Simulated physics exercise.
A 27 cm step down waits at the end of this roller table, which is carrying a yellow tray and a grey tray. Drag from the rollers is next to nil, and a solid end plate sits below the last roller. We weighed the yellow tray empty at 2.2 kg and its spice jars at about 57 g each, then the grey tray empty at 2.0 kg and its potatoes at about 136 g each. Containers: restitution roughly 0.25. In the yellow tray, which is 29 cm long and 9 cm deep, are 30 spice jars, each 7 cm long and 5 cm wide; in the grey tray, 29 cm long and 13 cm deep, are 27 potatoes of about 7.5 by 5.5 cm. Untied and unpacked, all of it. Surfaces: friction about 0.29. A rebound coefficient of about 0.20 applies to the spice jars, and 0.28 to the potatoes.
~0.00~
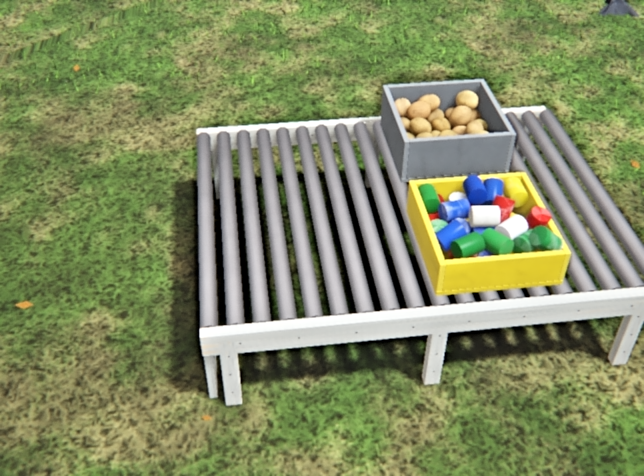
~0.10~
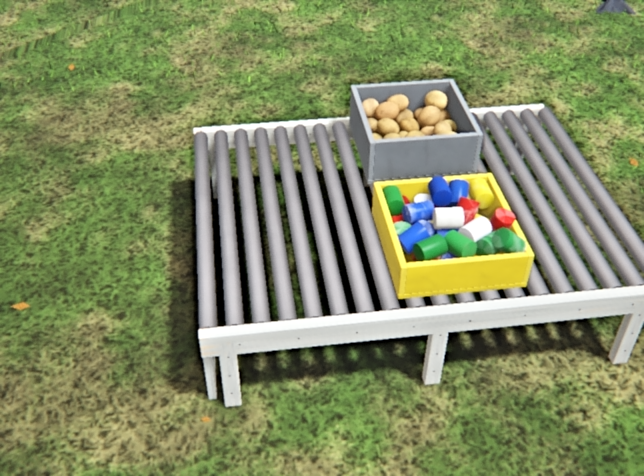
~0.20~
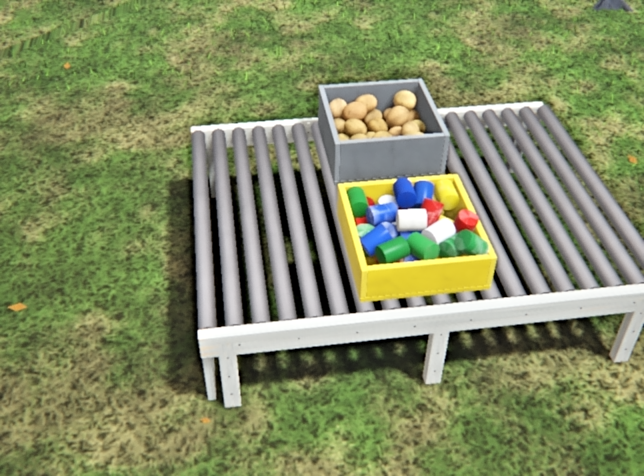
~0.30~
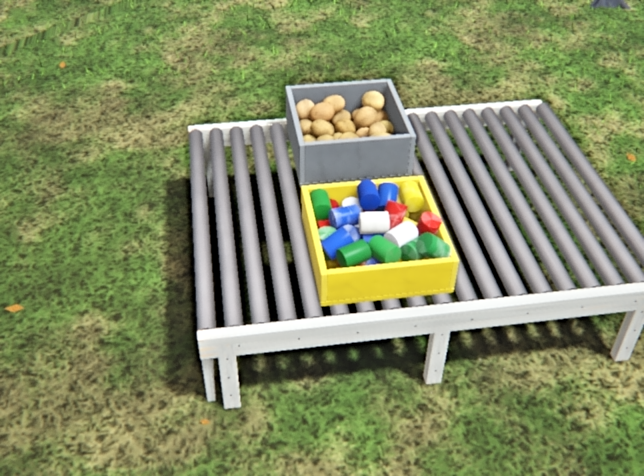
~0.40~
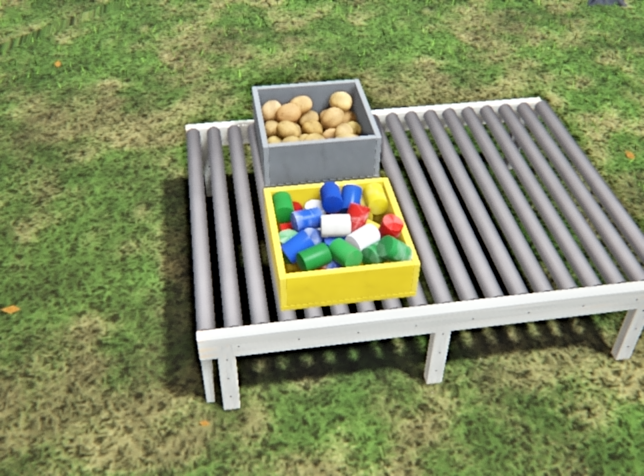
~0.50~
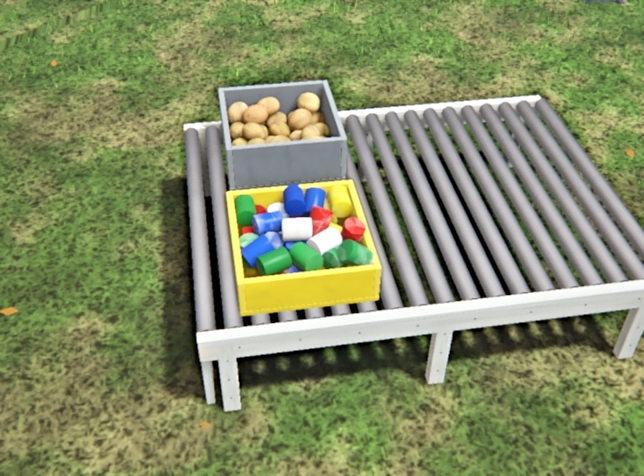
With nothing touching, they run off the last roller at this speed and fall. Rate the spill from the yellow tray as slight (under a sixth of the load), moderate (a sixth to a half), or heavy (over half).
Slight.
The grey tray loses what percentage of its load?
Grey tray: 0% lost.
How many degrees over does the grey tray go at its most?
About 40°.
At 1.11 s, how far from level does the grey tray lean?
Lean: Near 25 degrees.
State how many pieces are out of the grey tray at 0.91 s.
Roughly, out by then: Grey tray 0.
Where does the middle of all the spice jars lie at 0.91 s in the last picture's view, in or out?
Their middle is around (136, 268).
After 0.57 s, the front runs out over the edge.
After 0.91 s, the yellow tray leans 10° with 0 of 30 out and the grey tray leans 9° with 0 of 27 out.
After 1.11 s, the yellow tray leans 22° with 0 of 30 out and the grey tray leans 25° with 0 of 27 out.
After 1.46 s, the yellow tray is level with 1 of 30 out and the grey tray is level with 0 of 27 out.
Final count (at 1.74 s), the yellow tray is level with 1 of 30 out and the grey tray is level with 0 of 27 out. Asked share, 1 of 30, 3 per cent.
